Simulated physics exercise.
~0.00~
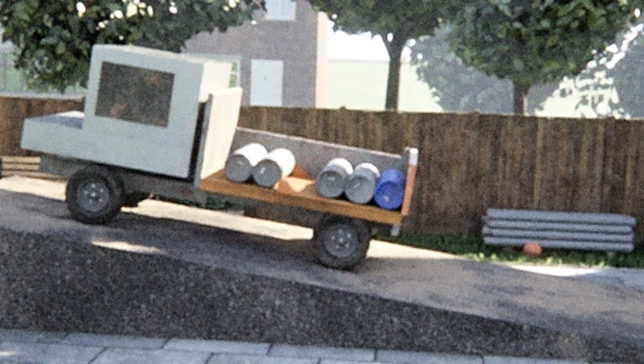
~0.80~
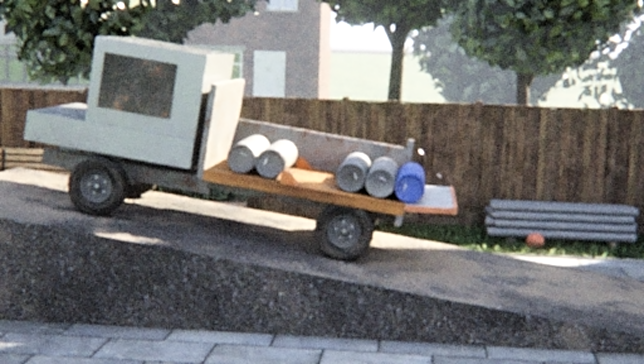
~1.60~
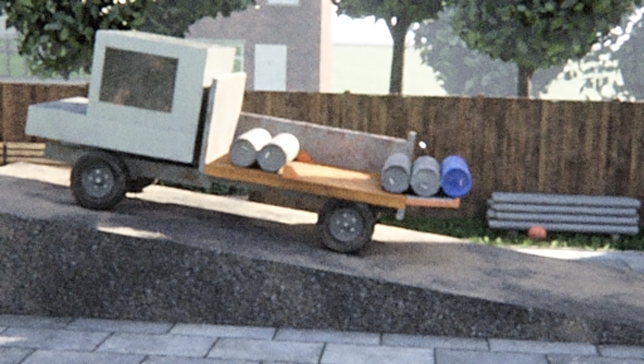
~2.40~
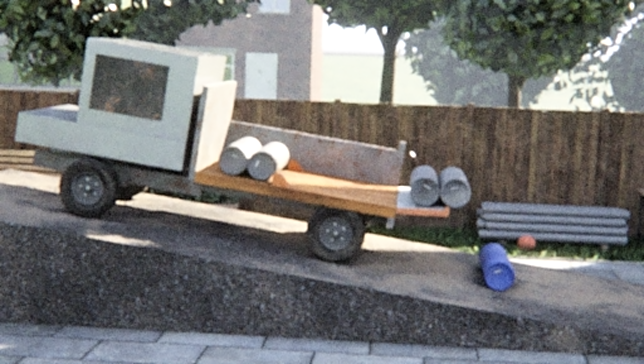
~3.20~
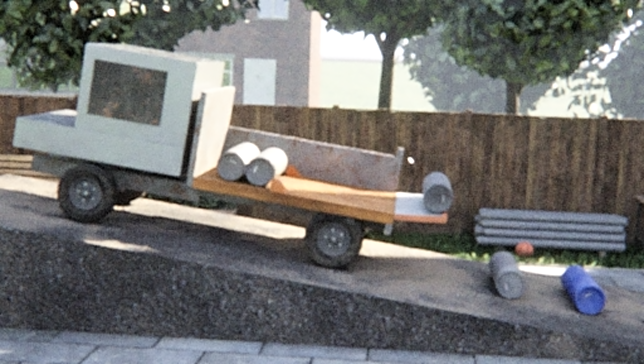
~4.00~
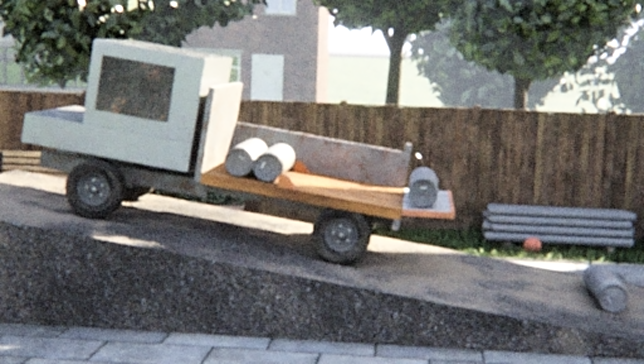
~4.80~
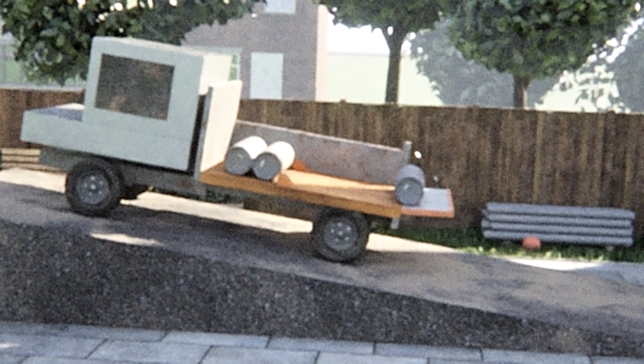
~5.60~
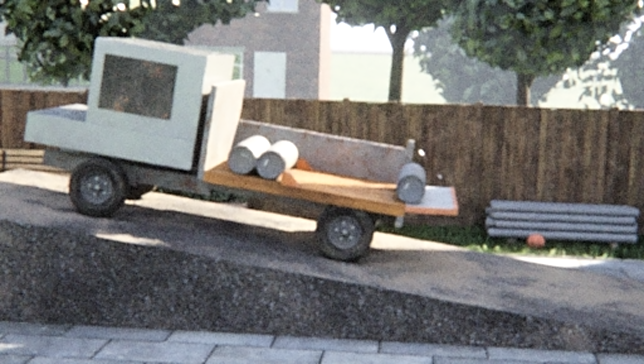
A parked truck's tailgate drops, and a blue cylinder and a grey one roll off.
